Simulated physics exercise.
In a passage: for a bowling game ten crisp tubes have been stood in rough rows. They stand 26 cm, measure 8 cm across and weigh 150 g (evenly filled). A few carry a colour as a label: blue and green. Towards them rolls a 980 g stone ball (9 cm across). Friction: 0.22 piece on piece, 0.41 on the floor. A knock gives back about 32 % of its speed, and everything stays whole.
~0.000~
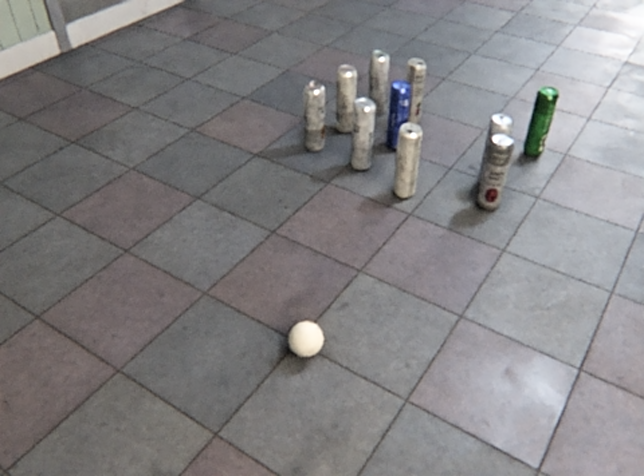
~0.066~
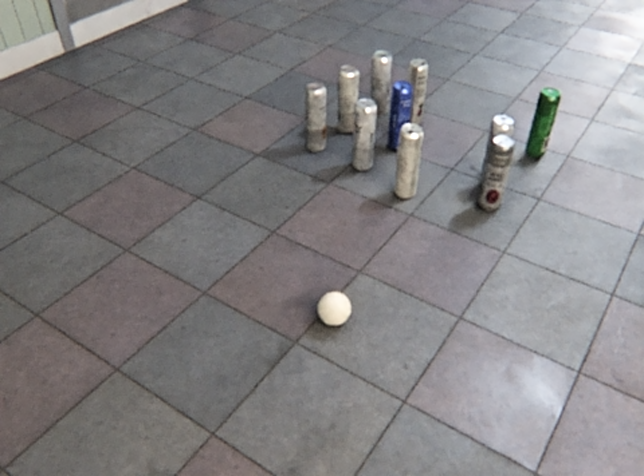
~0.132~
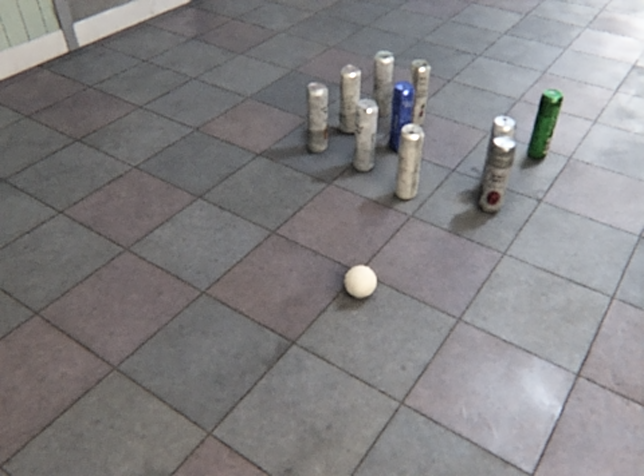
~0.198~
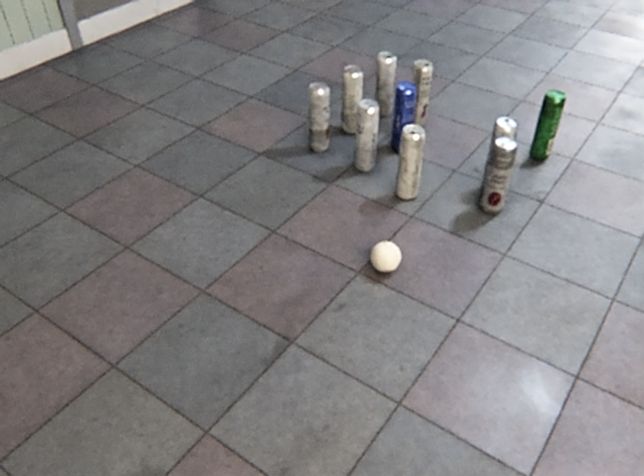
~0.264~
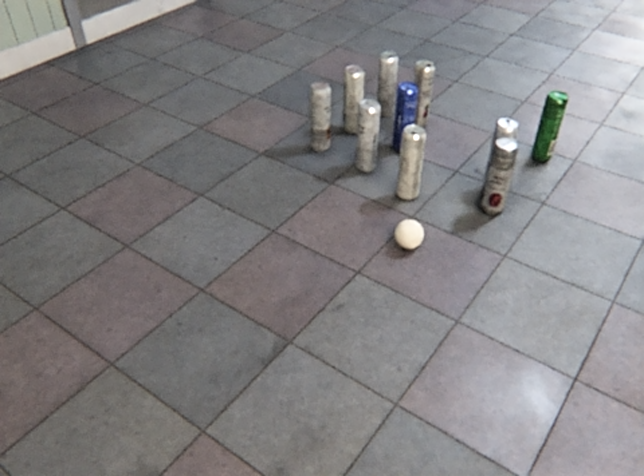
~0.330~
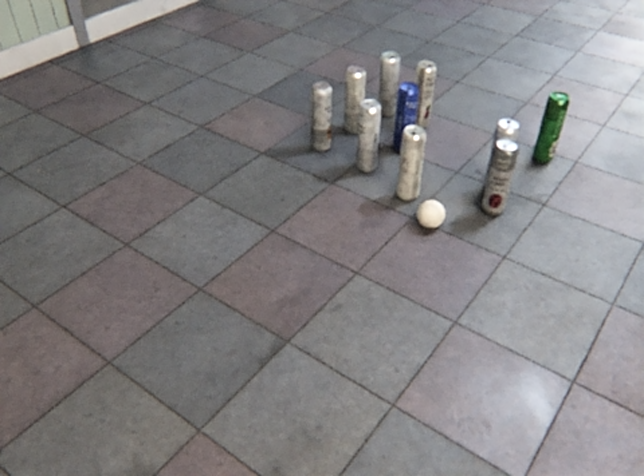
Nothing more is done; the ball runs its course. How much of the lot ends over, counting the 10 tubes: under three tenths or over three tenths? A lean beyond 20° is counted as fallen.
The part is fewer than three in ten.
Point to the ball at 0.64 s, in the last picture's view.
Around (512, 135).
After 0.50 s, ball still moving; none of the 10 tubes over, 1 disturbed.
After 1.26 s, ball still moving; 1 of the 10 tubes over.
At rest (1.5 s), ball rolling away; 1 of the 10 tubes over; green tube unmoved; blue tube unmoved. That is 10 per cent. As the last picture would show them, middles, green tube near (550, 129), blue tube near (406, 119).
